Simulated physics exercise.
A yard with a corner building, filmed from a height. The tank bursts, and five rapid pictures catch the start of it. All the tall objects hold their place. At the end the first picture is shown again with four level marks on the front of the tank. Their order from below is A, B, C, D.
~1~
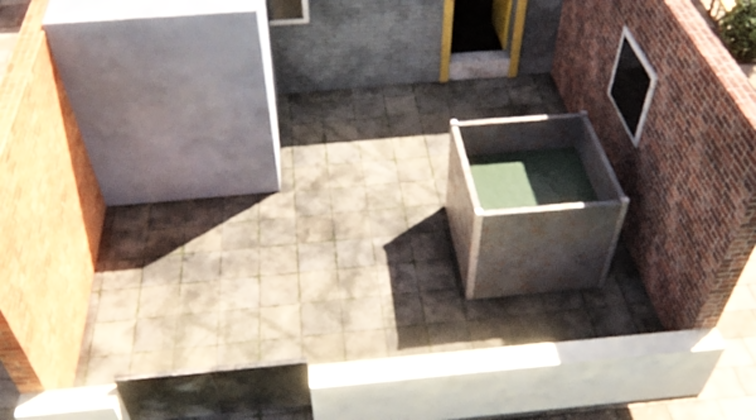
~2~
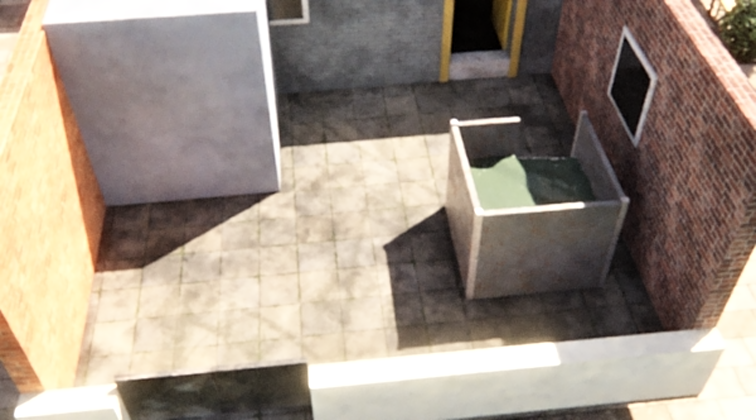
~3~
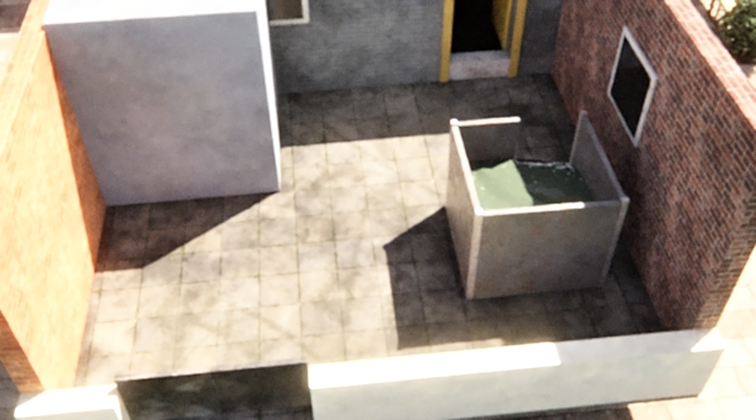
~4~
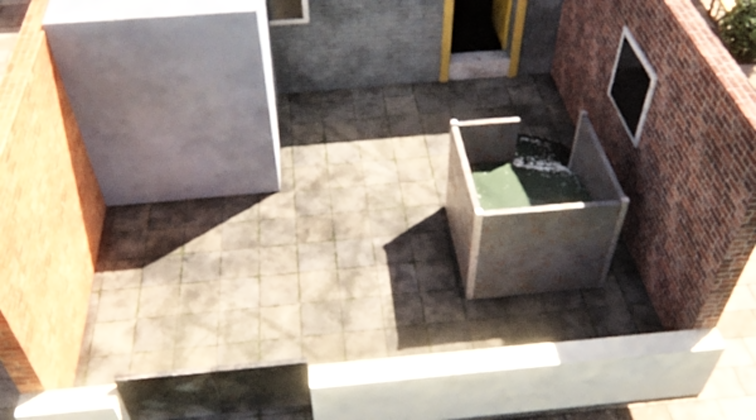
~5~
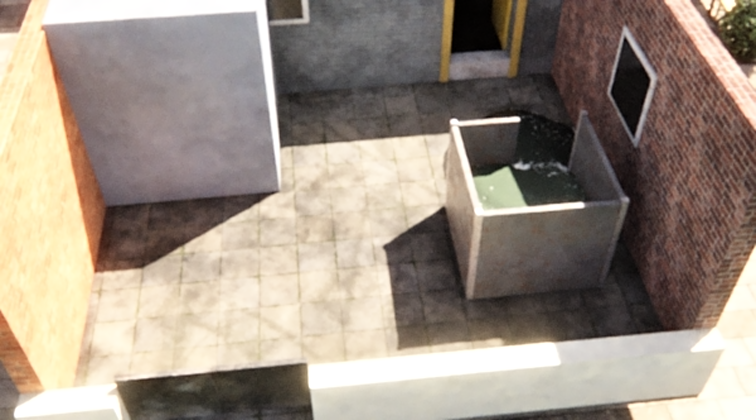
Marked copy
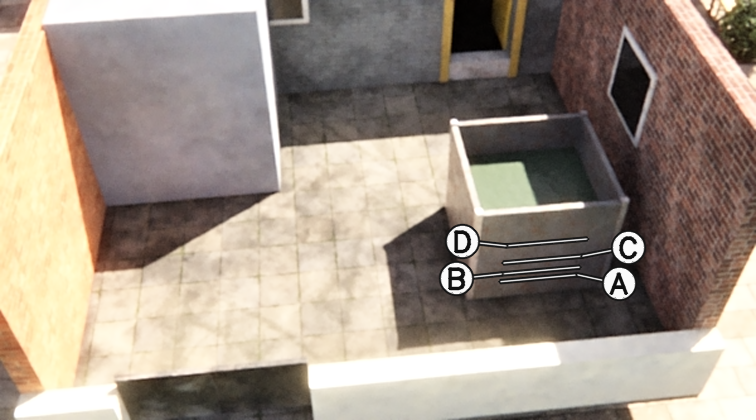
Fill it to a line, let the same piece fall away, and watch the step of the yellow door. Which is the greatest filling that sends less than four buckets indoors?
D will do.
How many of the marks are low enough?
All four.
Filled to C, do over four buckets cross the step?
No, not at all.
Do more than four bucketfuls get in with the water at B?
No, not at all.
On the marked copy, A at (539, 278); B at (540, 270); C at (543, 259); D at (546, 242); from the bottom up A, B, C, D.
Choosing A, nothing gets over.
Choosing B, nothing gets over.
Choosing C, nothing gets over.
Choosing D, a bucket or two gets in.
